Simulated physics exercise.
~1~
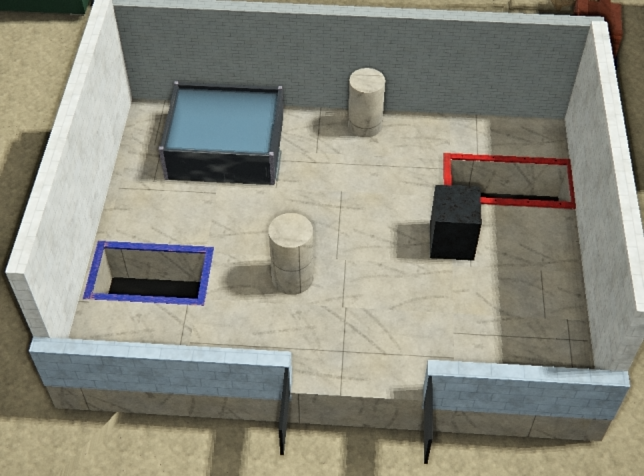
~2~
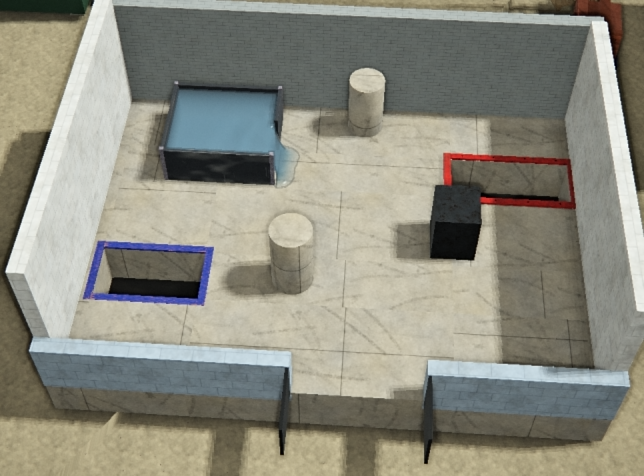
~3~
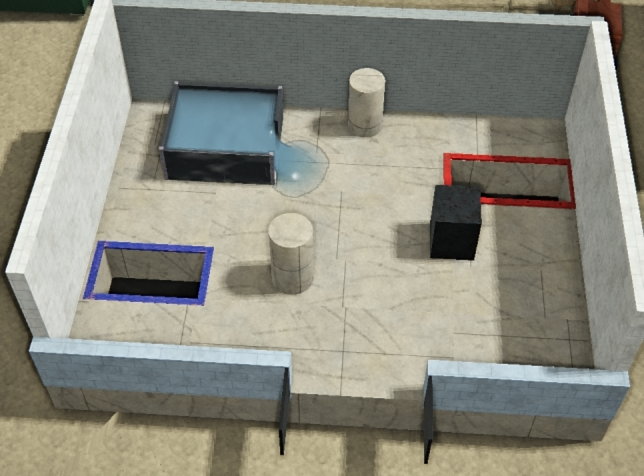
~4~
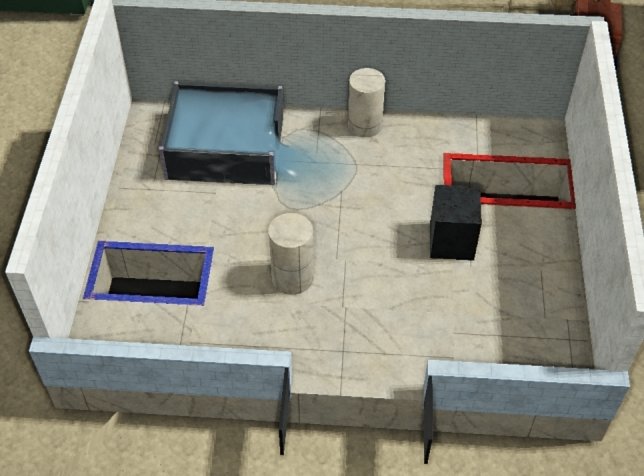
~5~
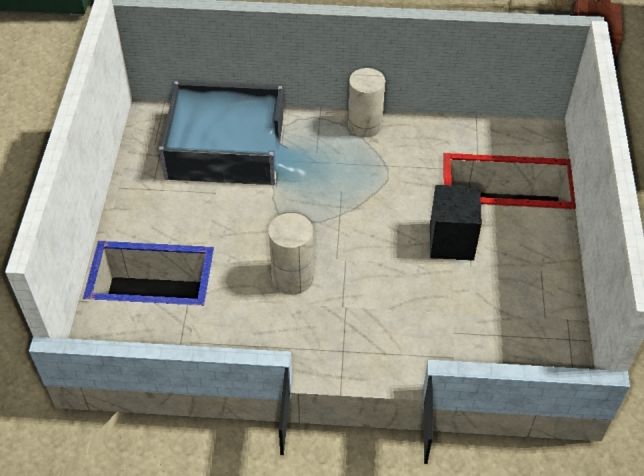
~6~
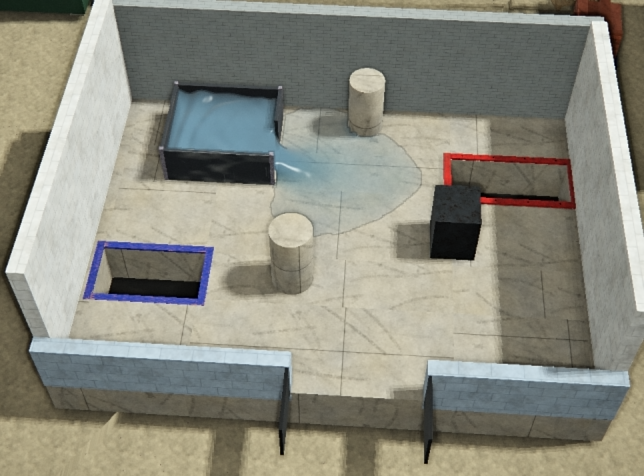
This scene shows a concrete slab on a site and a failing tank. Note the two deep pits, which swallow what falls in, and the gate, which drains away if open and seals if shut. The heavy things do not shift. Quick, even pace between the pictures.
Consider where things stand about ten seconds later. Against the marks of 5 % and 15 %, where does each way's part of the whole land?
The gate lands between 5 and 15 %; the blue pit lands below 5 %; the red pit lands above 15 %.
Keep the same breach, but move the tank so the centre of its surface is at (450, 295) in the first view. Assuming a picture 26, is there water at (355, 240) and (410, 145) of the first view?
Outcome, point 1 then point 2: Unwetted / unwetted.
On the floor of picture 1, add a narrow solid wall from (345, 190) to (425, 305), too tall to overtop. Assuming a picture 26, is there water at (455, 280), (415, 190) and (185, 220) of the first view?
Going one after another, I'd say kept clear of the flood, then reached by the flood, then kept clear of the flood.
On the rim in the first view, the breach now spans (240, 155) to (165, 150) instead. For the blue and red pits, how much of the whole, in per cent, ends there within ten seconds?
I'd say the blue pit gets around 70 percent and the red pit around 0 percent.
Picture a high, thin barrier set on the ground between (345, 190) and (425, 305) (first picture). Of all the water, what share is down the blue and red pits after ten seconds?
I'd say the blue pit takes roughly 0 %, the red pit roughly 30 %.
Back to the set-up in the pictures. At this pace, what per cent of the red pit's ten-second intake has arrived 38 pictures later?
Some 85 in a hundred.
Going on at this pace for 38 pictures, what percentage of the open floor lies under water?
I'd guess some 55 per cent.
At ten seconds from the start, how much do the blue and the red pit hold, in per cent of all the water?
About 0 and 22 per cent.
A moment on, water covers 25 % of the floor; the gate 0 %, the blue pit 0 %, the red pit 1 %.
Next, water covers 40 % of the floor; the gate 0 %, the blue pit 0 %, the red pit 5 %.
Then, water covers 50 % of the floor; the gate 0 %, the blue pit 0 %, the red pit 11 %.
Later, water covers 55 % of the floor; the gate 3 %, the blue pit 0 %, the red pit 19 %.
In the end, water covers 65 % of the floor; the gate 8 %, the blue pit 0 %, the red pit 23 %.
